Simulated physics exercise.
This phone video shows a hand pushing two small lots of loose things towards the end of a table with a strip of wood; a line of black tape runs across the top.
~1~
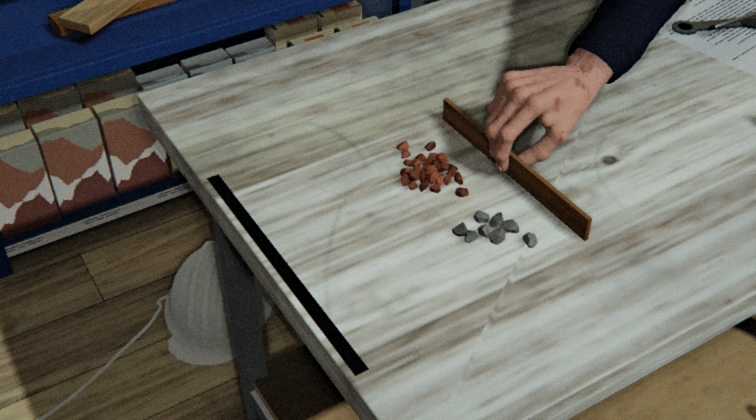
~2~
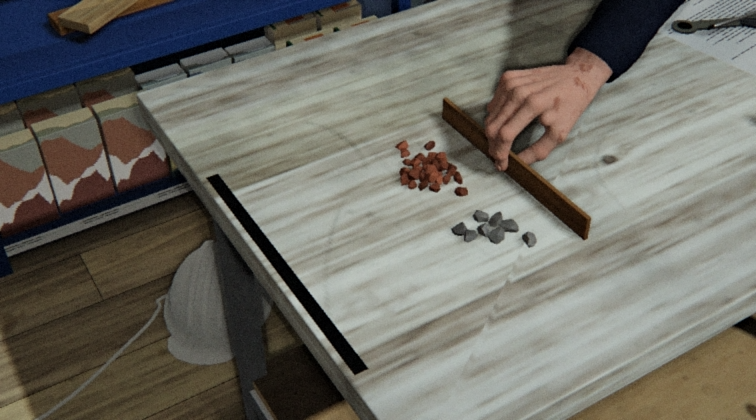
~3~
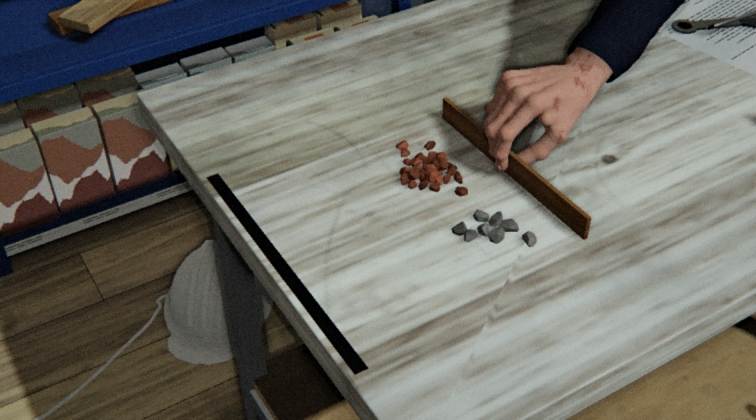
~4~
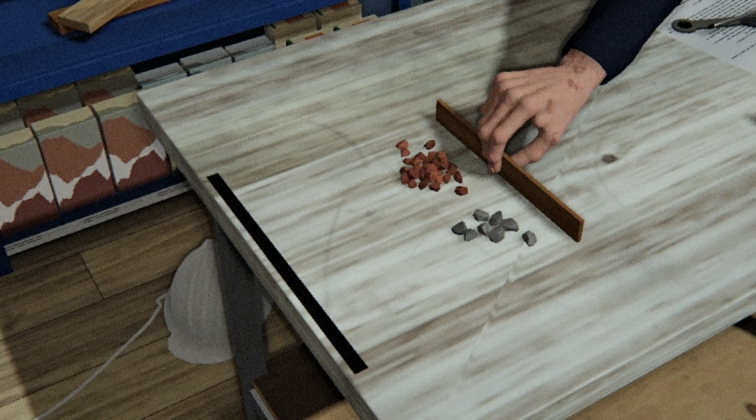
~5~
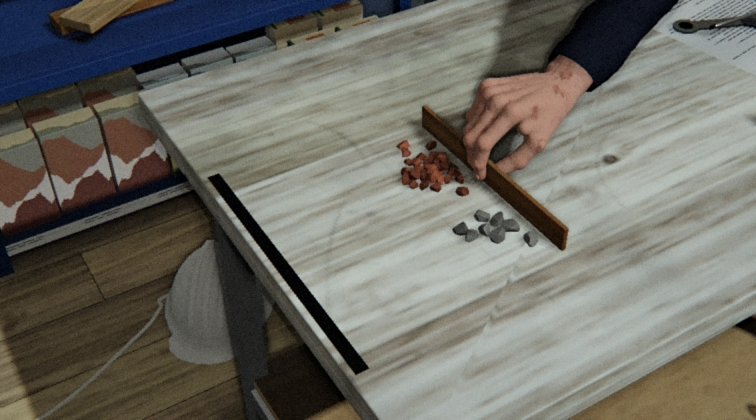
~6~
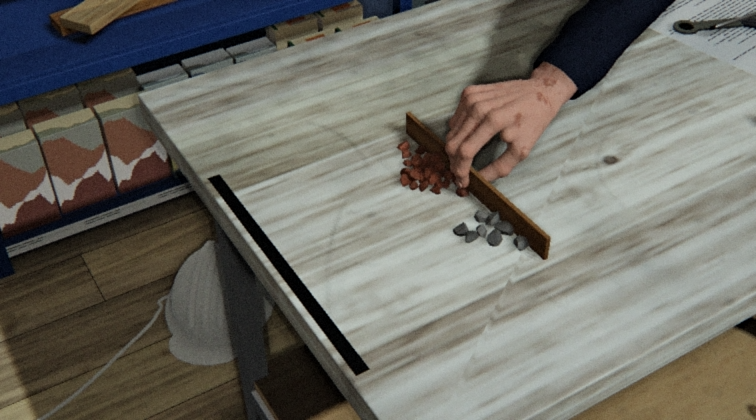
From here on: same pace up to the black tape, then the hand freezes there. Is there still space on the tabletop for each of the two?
Near portion: No, part of it goes off the edge. Far portion: No, part of it goes off the edge.
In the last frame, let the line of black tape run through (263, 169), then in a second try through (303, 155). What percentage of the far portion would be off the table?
0 % and 0 %.
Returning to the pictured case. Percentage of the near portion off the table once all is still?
Share at rest: Near 100 per cent.
Then, 0.64 s later than the last frame, strip of wood still moving, near (375, 209); near portion all on the table, its front near (393, 285); far portion all on the table, its front near (311, 217).
Then, 1.30 s later than the last frame, strip of wood stopped at the black tape; near portion roughly two thirds over the edge; far portion roughly two thirds over the edge.
Then, 1.58 s later than the last frame, strip of wood stopped at the black tape; near portion every one over the edge; far portion every one over the edge.
When it is over, strip of wood stopped at the black tape; near portion every one over the edge; far portion every one over the edge.
